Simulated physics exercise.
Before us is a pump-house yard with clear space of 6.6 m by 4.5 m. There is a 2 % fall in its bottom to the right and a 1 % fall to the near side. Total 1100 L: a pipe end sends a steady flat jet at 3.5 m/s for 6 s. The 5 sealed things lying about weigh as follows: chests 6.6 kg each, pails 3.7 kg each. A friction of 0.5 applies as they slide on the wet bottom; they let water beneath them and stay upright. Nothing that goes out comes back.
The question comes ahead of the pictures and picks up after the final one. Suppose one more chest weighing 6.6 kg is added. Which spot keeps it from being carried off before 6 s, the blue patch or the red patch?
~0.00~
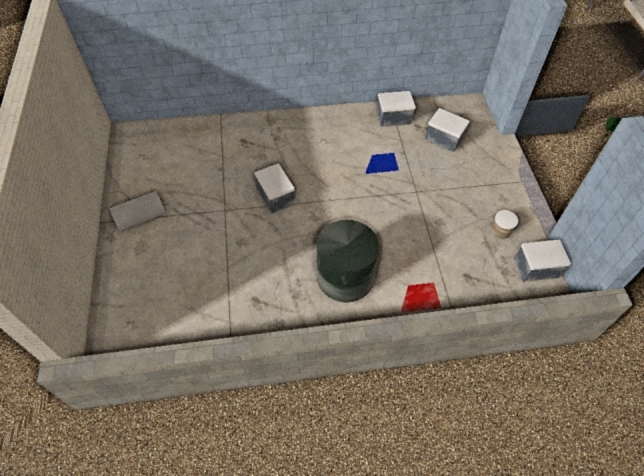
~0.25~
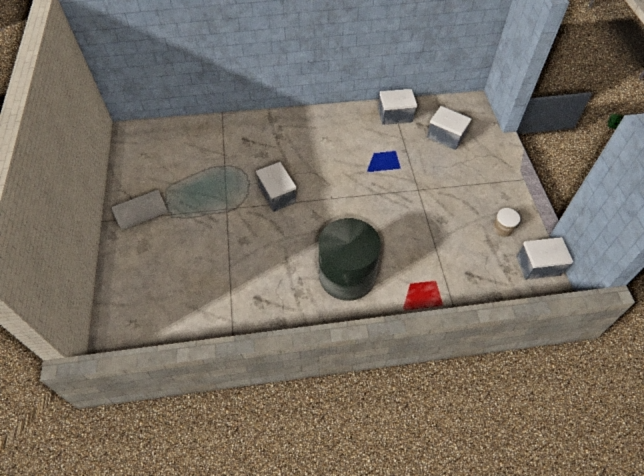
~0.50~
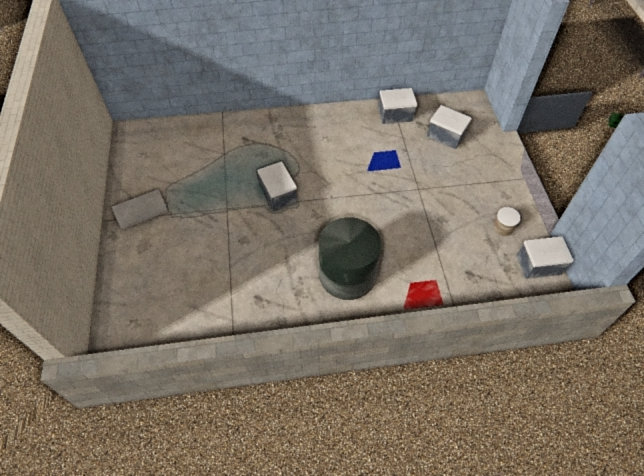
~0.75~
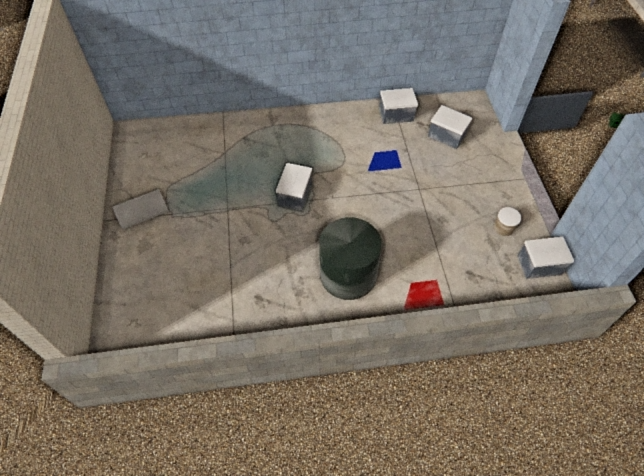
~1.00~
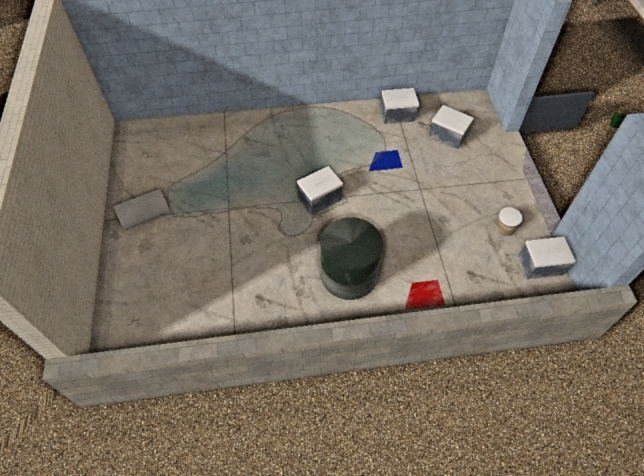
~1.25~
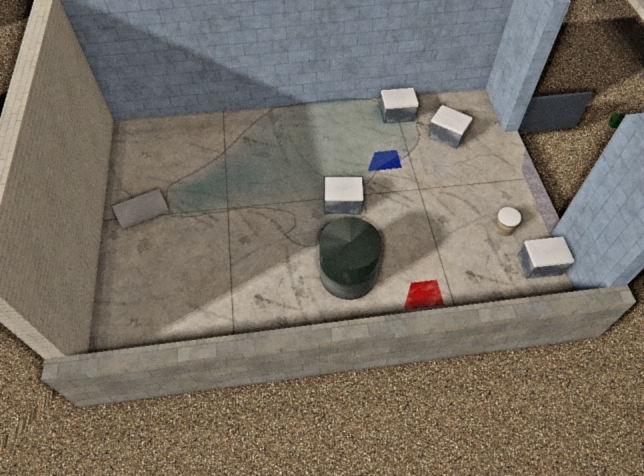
The red patch.
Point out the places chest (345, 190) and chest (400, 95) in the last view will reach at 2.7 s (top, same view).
Near (371, 196) and (481, 76).
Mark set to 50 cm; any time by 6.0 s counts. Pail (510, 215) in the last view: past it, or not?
Verdict: Stays inside the line.
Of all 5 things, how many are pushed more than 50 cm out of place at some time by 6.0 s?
The total is 4.
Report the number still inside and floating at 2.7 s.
At that point I count 2.
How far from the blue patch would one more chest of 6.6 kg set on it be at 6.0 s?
Distance: Approx. 250 cm.
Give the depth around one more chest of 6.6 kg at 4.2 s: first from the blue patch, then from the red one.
In turn 4 and 0 cm.
After 1.8 s on blue it would be 33 cm off in 4 cm of water; on red it would be 0 cm off in 0 cm of water.
After 2.7 s on blue it would be 151 cm off in 4 cm of water; on red it would be 0 cm off in 0 cm of water.
After 4.2 s on blue it would be 235 cm off in 4 cm of water; on red it would be 0 cm off in 0 cm of water.
After 6.0 s on blue it would be 267 cm off in 5 cm of water; on red it would be 0 cm off in 0 cm of water.
